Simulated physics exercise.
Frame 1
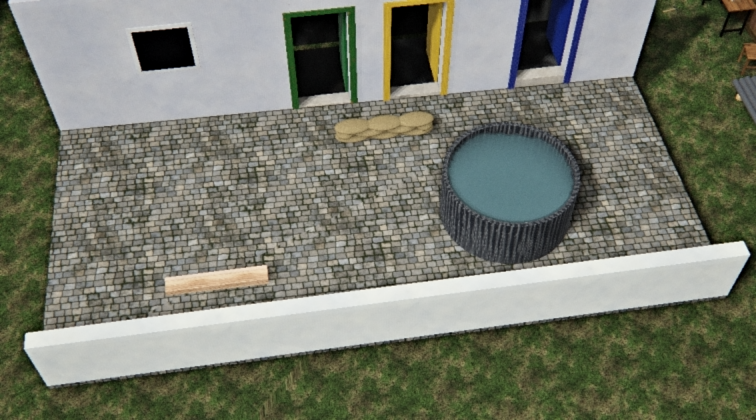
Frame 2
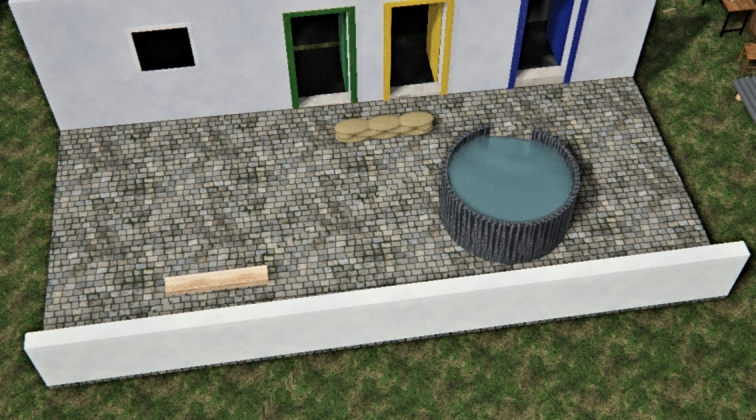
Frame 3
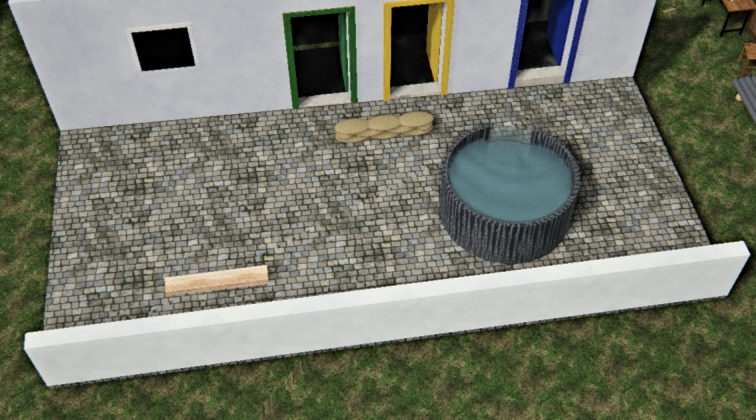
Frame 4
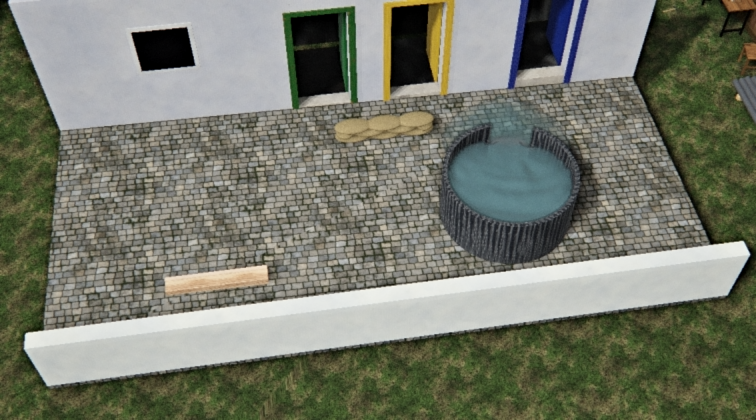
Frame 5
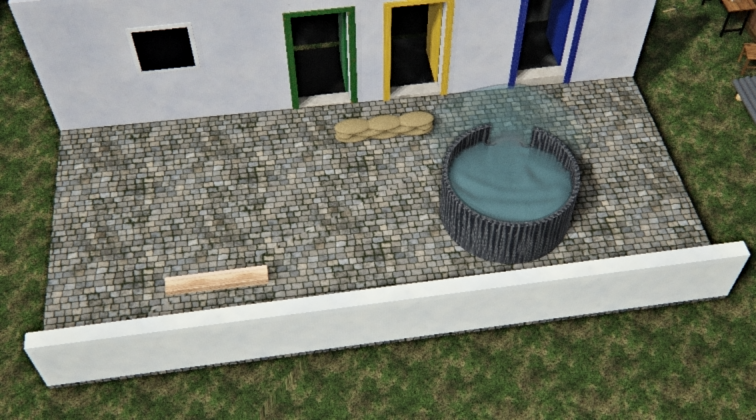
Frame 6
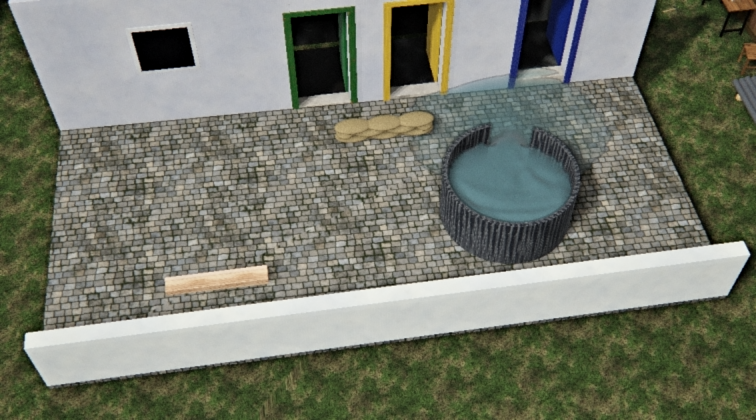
A round grey tank of water stood still on a cobbled yard, then a gap opened in its far side and water poured out, spreading thinly over the stones toward the white wall behind.
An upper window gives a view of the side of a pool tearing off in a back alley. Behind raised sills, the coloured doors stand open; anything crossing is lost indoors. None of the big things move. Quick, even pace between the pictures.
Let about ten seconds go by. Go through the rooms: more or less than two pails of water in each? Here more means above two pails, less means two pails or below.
Green door: More; yellow door: More; blue door: More.
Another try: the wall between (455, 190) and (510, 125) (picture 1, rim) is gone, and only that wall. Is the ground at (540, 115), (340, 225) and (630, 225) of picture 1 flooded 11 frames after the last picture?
First soaked through, second soaked through, third kept bare.
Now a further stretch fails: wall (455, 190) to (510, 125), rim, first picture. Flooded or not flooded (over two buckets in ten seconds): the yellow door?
Then: The yellow one is over.
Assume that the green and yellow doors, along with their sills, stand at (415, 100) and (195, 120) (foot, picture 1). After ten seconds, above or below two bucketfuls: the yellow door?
Put simply, yellow never reaches the limit here.
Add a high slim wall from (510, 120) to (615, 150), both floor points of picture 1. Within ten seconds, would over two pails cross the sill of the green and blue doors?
Green door rises above, blue door remains below.
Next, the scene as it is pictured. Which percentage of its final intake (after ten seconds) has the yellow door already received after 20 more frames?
Near 80 in a hundred.
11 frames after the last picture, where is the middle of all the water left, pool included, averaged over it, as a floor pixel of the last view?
Near (501, 170) in the last view.
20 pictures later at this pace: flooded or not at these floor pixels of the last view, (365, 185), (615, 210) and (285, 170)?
Result, in order: Unflooded / unflooded / waterlogged.
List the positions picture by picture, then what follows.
The first frame shows the round tank at (511, 175) is whole and still.
In the second frame, the front is at a hidden place, out from the gap on the round tank's far side.
In the third frame, water pours out on the round tank's far side and has run to a hidden place.
In the fourth frame, water pours out on the round tank's far side and has run to (513, 103).
In the fifth frame, the front is at (531, 86), out from the gap on the round tank's far side.
In the sixth frame, water pours out on the round tank's far side and has run to (563, 83).
A moment on, water covers 15 % of the floor; the green door not reached, the yellow door under two buckets in, the blue door over two buckets in.
Next, water covers 20 % of the floor; the green door wet at the sill, nothing in, the yellow door over two buckets in, the blue door far over two buckets in.
Then, water covers 30 % of the floor; the green door under two buckets in, the yellow door over two buckets in, the blue door far over two buckets in.
Later, water covers 40 % of the floor; the green door over two buckets in, the yellow door far over two buckets in, the blue door far over two buckets in.
In the end, water covers 50 % of the floor; the green door over two buckets in, the yellow door far over two buckets in, the blue door far over two buckets in.
